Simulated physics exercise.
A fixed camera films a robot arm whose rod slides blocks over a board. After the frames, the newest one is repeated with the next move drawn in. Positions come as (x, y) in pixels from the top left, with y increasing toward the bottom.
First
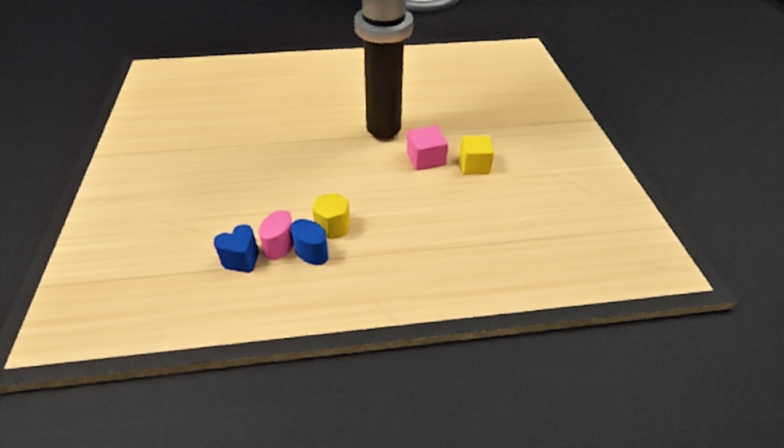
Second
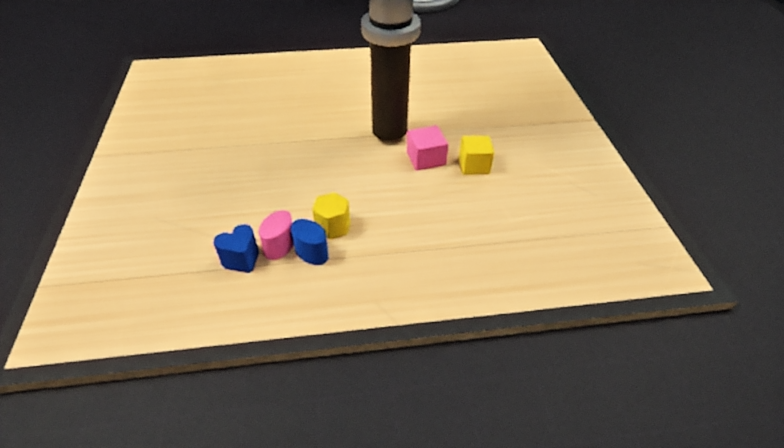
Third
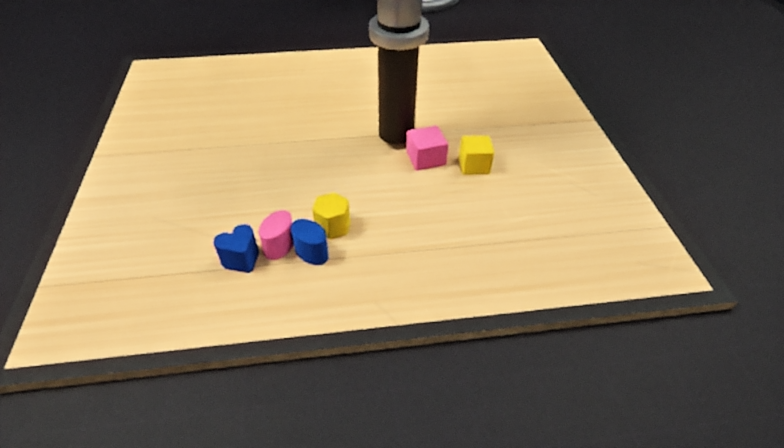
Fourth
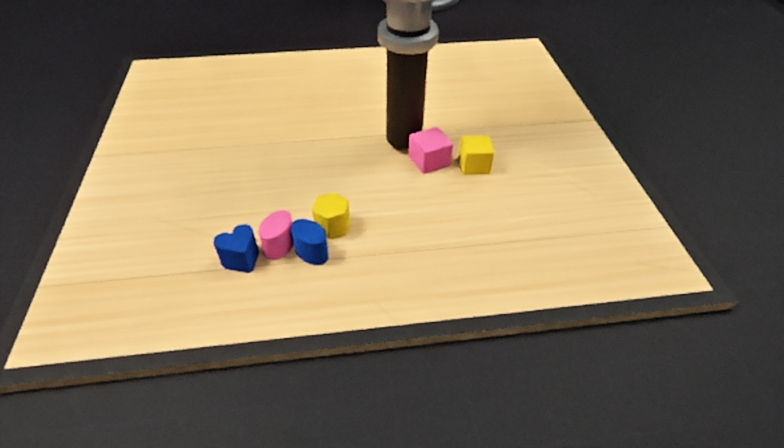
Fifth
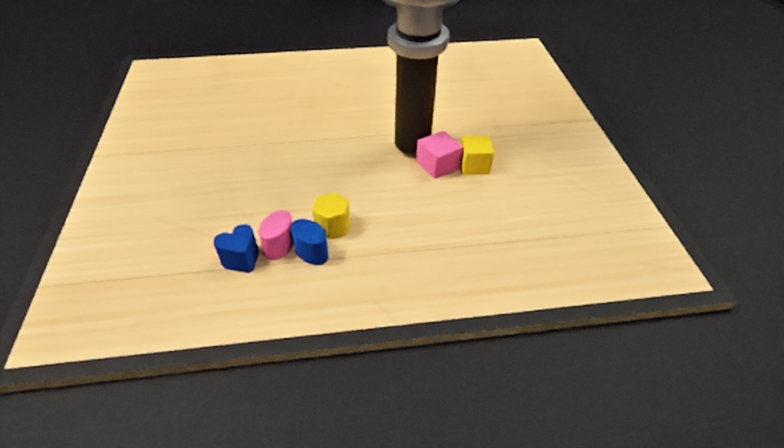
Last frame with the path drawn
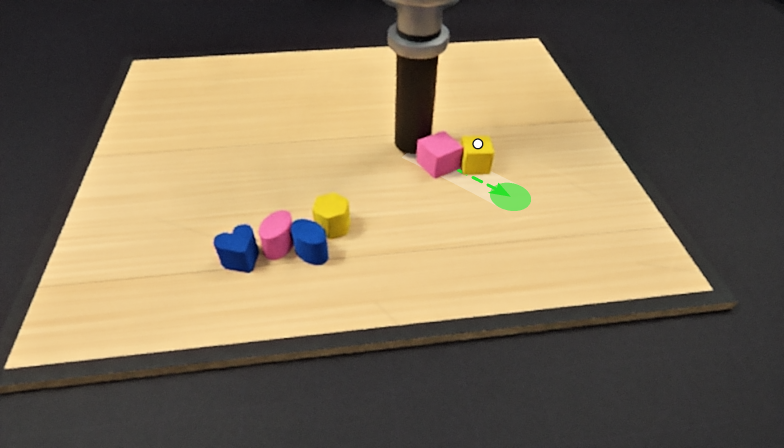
A black rod moved slowly right and slightly toward the viewer over a wooden board, then nudged a pink block a little closer to the yellow block beside it, while the other pieces stayed still.
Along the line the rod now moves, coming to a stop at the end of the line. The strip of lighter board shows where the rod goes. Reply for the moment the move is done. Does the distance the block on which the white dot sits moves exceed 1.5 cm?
My answer is yes.
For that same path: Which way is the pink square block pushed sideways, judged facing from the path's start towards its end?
Moves right.
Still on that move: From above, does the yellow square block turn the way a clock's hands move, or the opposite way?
In a top view, it turns counterclockwise.
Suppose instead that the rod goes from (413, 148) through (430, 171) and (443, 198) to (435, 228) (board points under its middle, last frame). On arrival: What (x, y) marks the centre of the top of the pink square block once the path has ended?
It sits at (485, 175).
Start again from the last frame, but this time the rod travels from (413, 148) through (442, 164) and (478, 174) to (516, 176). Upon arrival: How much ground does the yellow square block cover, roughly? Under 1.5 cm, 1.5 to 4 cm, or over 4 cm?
Verdict: More than 4 cm.
The line goes in a line from (413, 148) to (510, 197); the dot is on the yellow square block.
What follows on the original path. One third of the way, rod at (445, 157); pink square block at (467, 162); yellow square block at (485, 145), turned 25° anticlockwise.
Two thirds of the way, rod at (477, 173); pink square block at (494, 183), turned 30° clockwise; yellow square block at (515, 150), turned 75° anticlockwise.
At the end, rod at (512, 191); pink square block at (510, 201), turned 55° clockwise; yellow square block at (525, 152), turned 130° anticlockwise.
